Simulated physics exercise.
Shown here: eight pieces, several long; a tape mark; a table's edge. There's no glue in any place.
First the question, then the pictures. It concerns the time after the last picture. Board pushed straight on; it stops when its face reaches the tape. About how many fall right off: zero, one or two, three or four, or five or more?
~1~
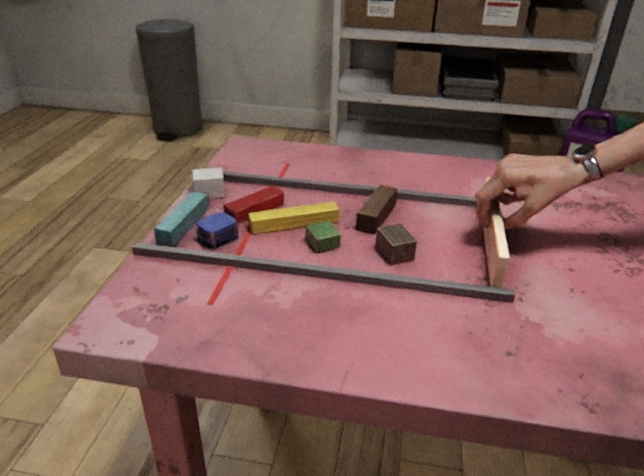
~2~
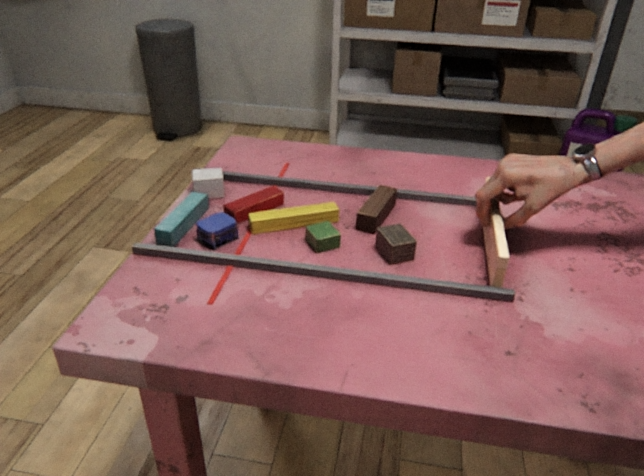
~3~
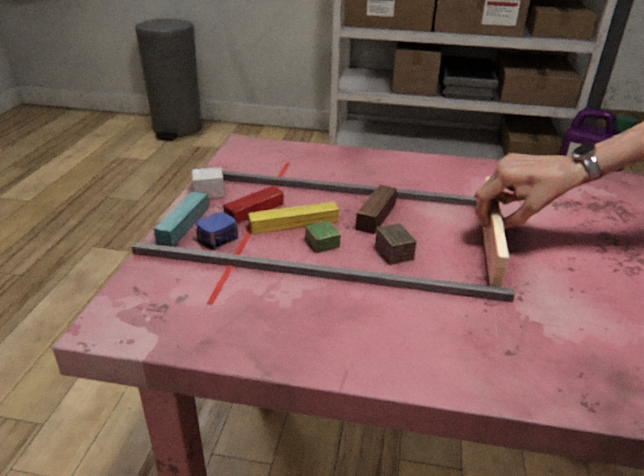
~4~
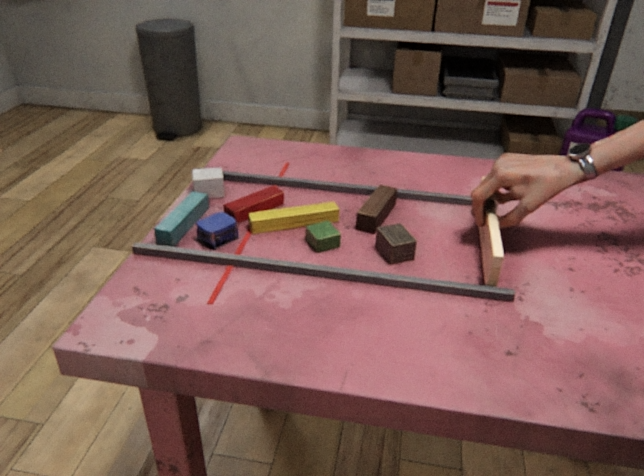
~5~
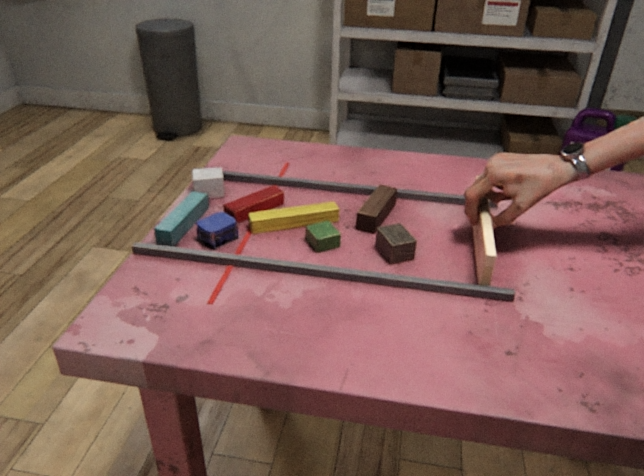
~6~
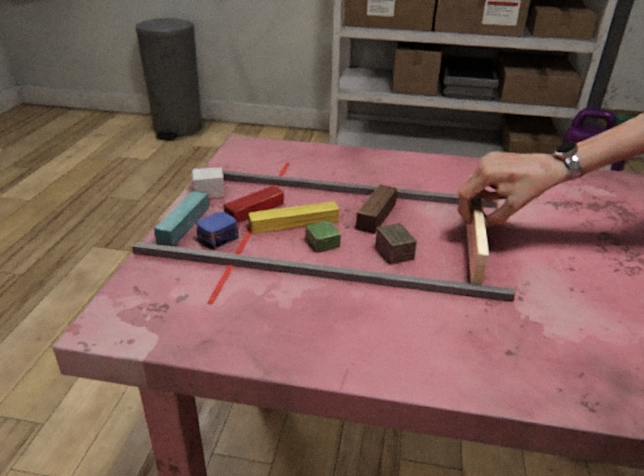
It sends over the edge not one piece.
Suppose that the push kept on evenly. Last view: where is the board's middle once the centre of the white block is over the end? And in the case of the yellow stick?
Roughly at (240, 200) and roughly at (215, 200).
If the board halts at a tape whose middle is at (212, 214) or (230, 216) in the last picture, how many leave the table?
Try by try, 4 and 2.
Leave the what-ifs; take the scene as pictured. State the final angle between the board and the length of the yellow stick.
Roughly 35° out of line.
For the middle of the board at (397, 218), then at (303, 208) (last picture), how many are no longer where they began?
I make it 1 at the first spot and 6 at the other.
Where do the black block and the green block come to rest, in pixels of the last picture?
Same order as the question: First (237, 222), second (214, 220).
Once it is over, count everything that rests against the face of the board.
The count in contact is 2.
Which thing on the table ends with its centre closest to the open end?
The turquoise bar finishes closest.
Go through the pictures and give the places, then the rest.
In the first picture, turquoise bar (183, 218); white block (209, 184); blue case (217, 231); board (493, 229); tape (257, 219).
In the second picture, white block (208, 183); red stick (255, 204).
In the third picture, blue case (217, 231); yellow stick (294, 217).
In the fourth picture, turquoise bar (183, 218); green block (323, 236).
In the fifth picture, white block (208, 183); brown stick (377, 208).
In the sixth picture, turquoise bar (183, 217); white block (209, 183); blue case (217, 230); board (475, 227); tape (257, 219).
A little later, none off yet; turquoise bar at rest near (183, 217); white block at rest near (209, 183); blue case at rest near (217, 230).
Next, none off yet; turquoise bar at rest near (182, 217); white block at rest near (209, 183); blue case shifted about its own width near (192, 236).
When it is over, the number that fall off is zero.
